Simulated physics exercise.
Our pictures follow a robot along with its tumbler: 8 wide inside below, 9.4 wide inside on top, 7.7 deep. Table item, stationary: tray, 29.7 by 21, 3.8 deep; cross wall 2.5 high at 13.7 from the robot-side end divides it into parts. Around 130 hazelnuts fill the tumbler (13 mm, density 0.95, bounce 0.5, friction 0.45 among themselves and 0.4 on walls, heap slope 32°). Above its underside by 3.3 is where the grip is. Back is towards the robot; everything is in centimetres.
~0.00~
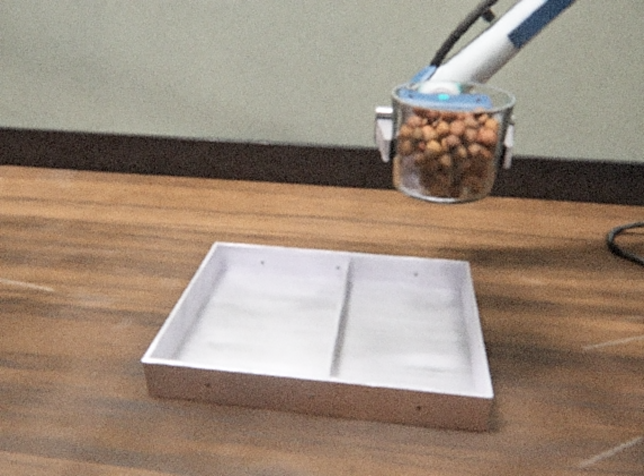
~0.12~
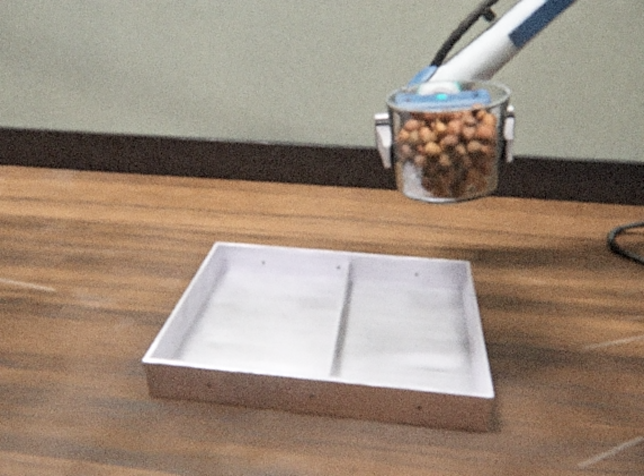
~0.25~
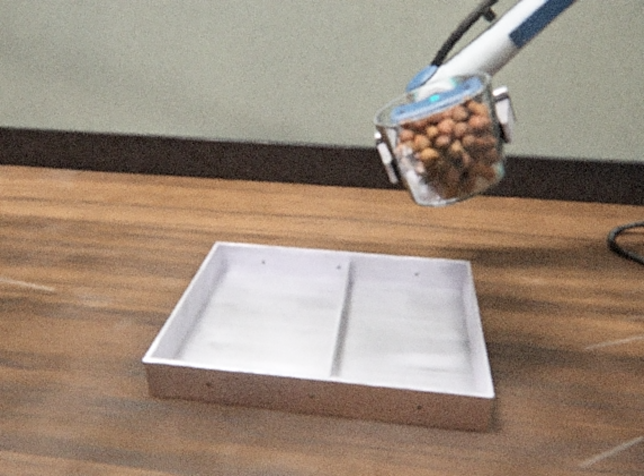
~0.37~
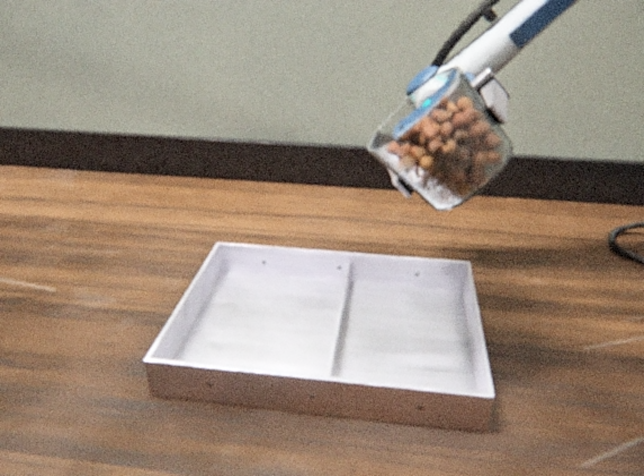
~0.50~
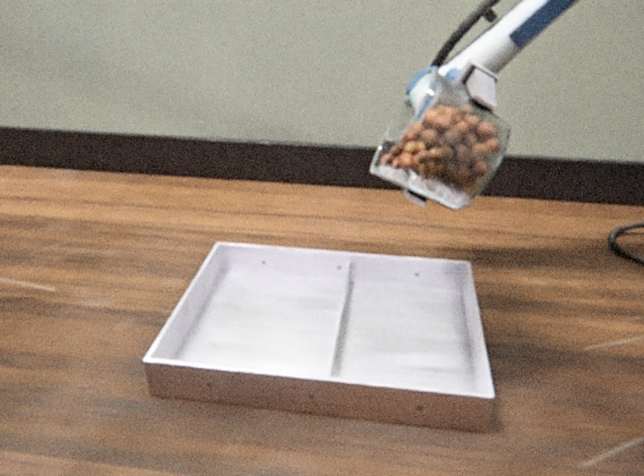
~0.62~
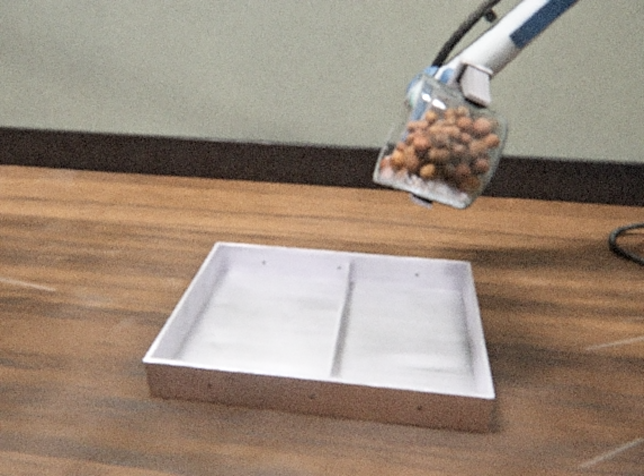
A white and blue robot arm at the upper right turns a clear tumbler of brown hazelnuts steadily over toward the left, well past halfway to its side, while barely shifting its place. The nuts slide and resettle inside the glass, all staying within. Seen from slightly above by a still camera, a white tray with one dividing wall sits empty on a brown wood-grain surface before a grey-green wall.
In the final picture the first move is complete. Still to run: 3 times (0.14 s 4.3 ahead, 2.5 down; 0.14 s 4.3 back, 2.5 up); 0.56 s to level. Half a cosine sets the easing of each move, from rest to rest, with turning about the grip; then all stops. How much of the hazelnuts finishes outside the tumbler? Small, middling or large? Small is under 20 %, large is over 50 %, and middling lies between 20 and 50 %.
Middling, between 20 and 50 %.
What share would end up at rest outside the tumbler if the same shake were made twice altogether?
Expected share: About 30 %.
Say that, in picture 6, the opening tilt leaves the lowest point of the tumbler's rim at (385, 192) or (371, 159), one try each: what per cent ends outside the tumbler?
I'd put them at some 90 and 15 in a hundred.
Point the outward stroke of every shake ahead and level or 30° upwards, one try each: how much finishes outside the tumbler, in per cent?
I'd say close to 75 percent for the first and close to 85 percent for the second.
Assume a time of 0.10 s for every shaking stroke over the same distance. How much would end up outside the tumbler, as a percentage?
I'd expect close to 50 in a hundred.
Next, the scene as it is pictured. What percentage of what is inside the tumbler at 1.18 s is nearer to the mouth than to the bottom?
About 45 percent.
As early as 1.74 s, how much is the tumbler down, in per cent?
Share gone by then: Near 40 %.
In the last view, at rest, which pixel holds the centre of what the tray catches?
I'd say somewhere near (289, 320) in the final view.
By 1.18 s, tilted 69° forward, highest piece 22 above the table; 98 in the tumbler, 21 in the far-side part, 3 in the robot-side part, 12 in flight or on a rim.
By 1.74 s, tilted 35° forward, highest piece 23 above the table; 80 in the tumbler, 37 in the far-side part, 16 in the robot-side part, 1 on the table or floor.
By 2.22 s, level, highest piece 25 above the table; 80 in the tumbler, 37 in the far-side part, 16 in the robot-side part, 1 on the table or floor.
By 3.27 s, level, highest piece 25 above the table; 80 in the tumbler, 37 in the far-side part, 16 in the robot-side part, 1 on the table or floor.
Final count, 80 in the tumbler, 37 in the far-side part, 16 in the robot-side part, 1 on the table or floor. That is 40 % outside the tumbler.
